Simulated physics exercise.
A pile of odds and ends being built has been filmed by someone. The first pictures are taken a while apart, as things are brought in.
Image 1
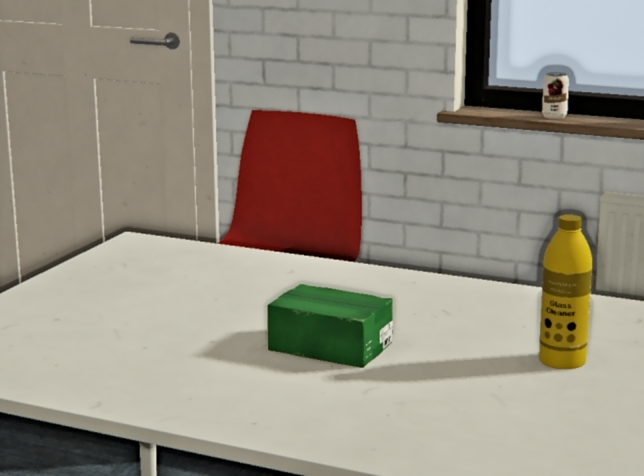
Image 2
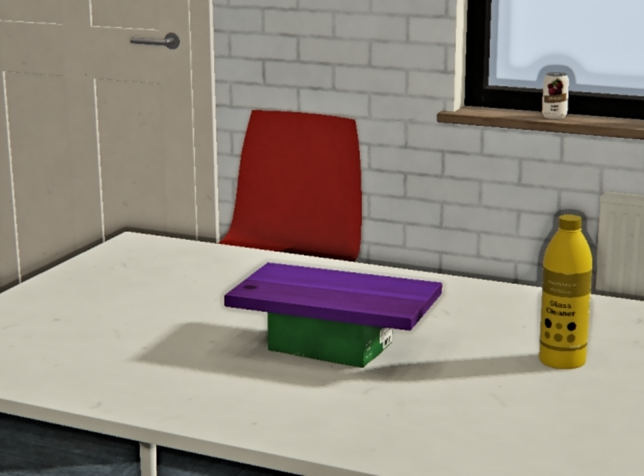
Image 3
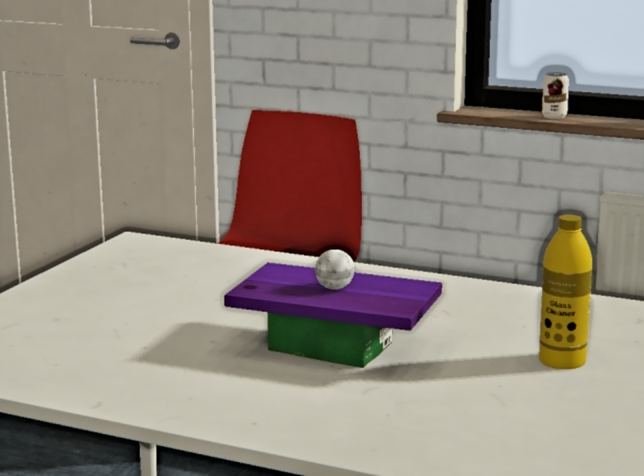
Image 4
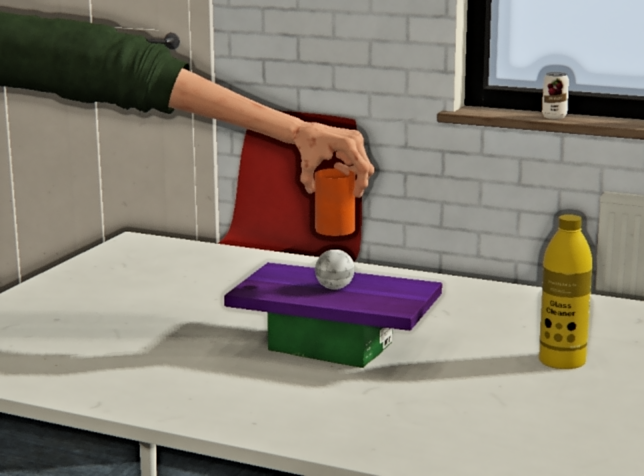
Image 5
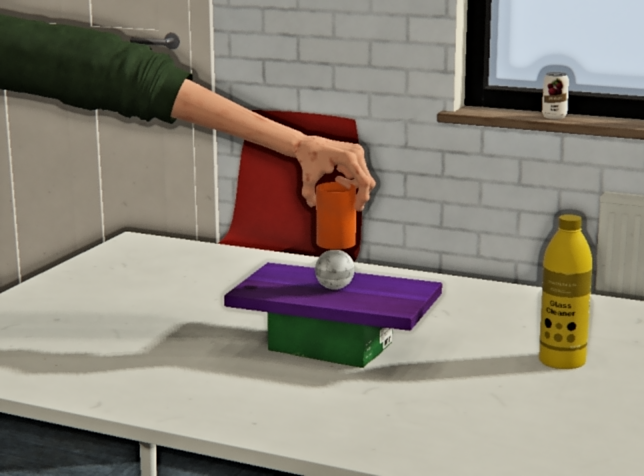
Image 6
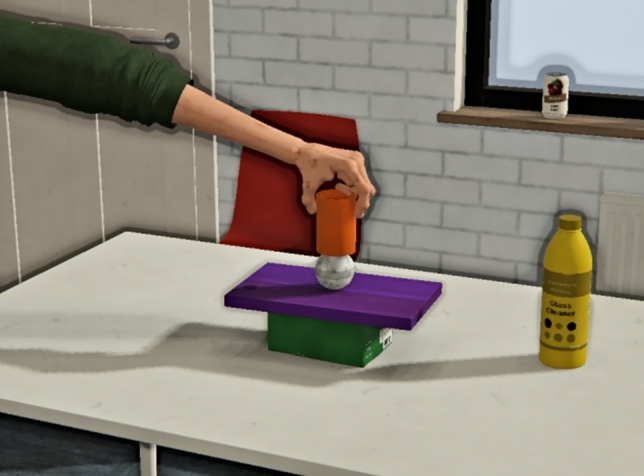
On a white table near a yellow bottle, a purple board appeared on top of a green box, then a pale ball on the board, and a hand lowered an orange cup onto the ball.
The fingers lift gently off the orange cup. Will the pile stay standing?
No.
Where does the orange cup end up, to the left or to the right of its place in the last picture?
Direction of travel: Rightward.
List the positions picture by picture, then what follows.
In the first picture, the last thing is not in view yet; yellow bottle (566, 291).
In the second picture, the last thing is not in view yet; green box (331, 324).
In the third picture, the last thing is not in view yet; yellow bottle (566, 291).
The fourth picture shows still above its spot; orange cup (335, 202); green box (331, 324).
The fifth picture shows still above its spot; orange cup (336, 215); yellow bottle (566, 291).
The sixth picture shows set down, still held; orange cup (336, 223); green box (331, 324).
Then, 0.50 s past the last view, orange cup rocked 39° from its first pose near (361, 232).
Then, 0.70 s past the last view, orange cup now fallen.
Then, 1.90 s past the last view, nothing new.
Finally, fallen, orange cup; the other 4 still in place. Final places as the last picture's camera would see them, orange cup near (408, 274). The pile loses its balance.
